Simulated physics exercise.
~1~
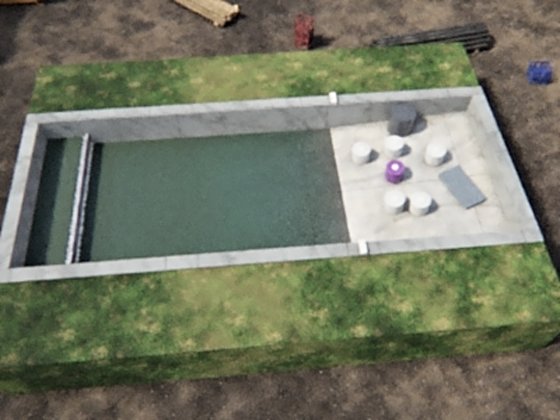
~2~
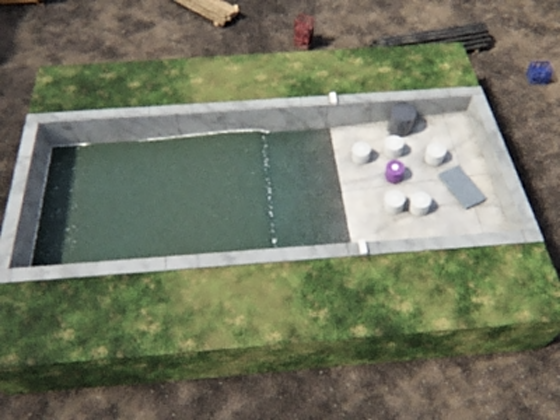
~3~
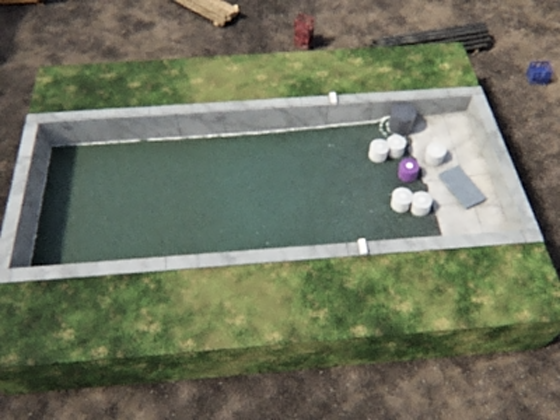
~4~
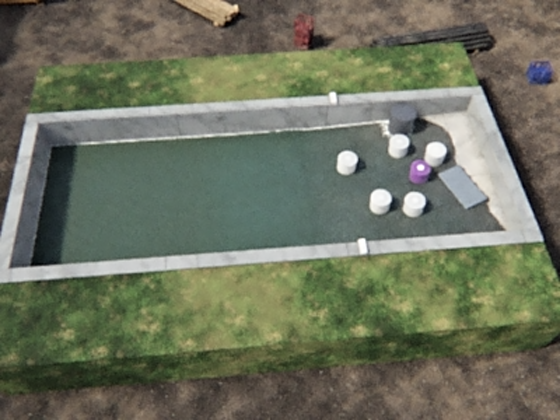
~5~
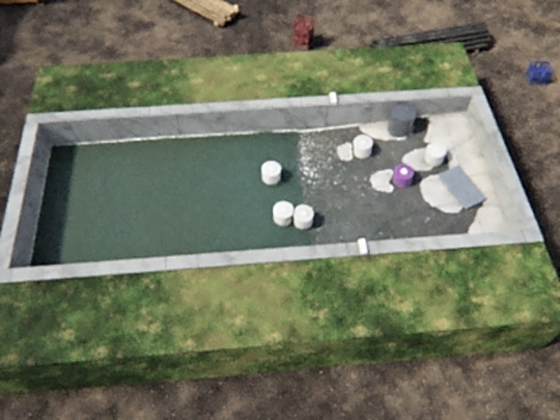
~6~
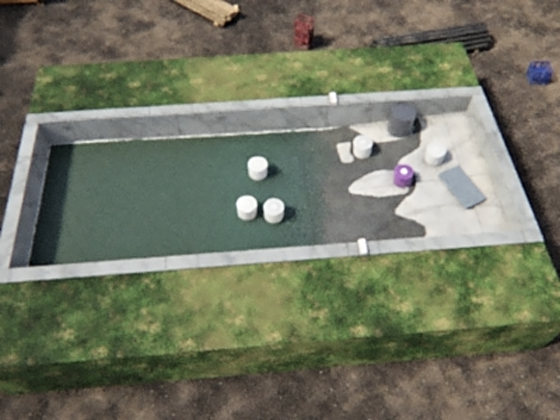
A wave of water swept rightward along the walled basin and up the pale ramp, nudging several tubs, then drained back, carrying three white ones left into the pool while the purple tub stayed aground on the ramp near its starting place.
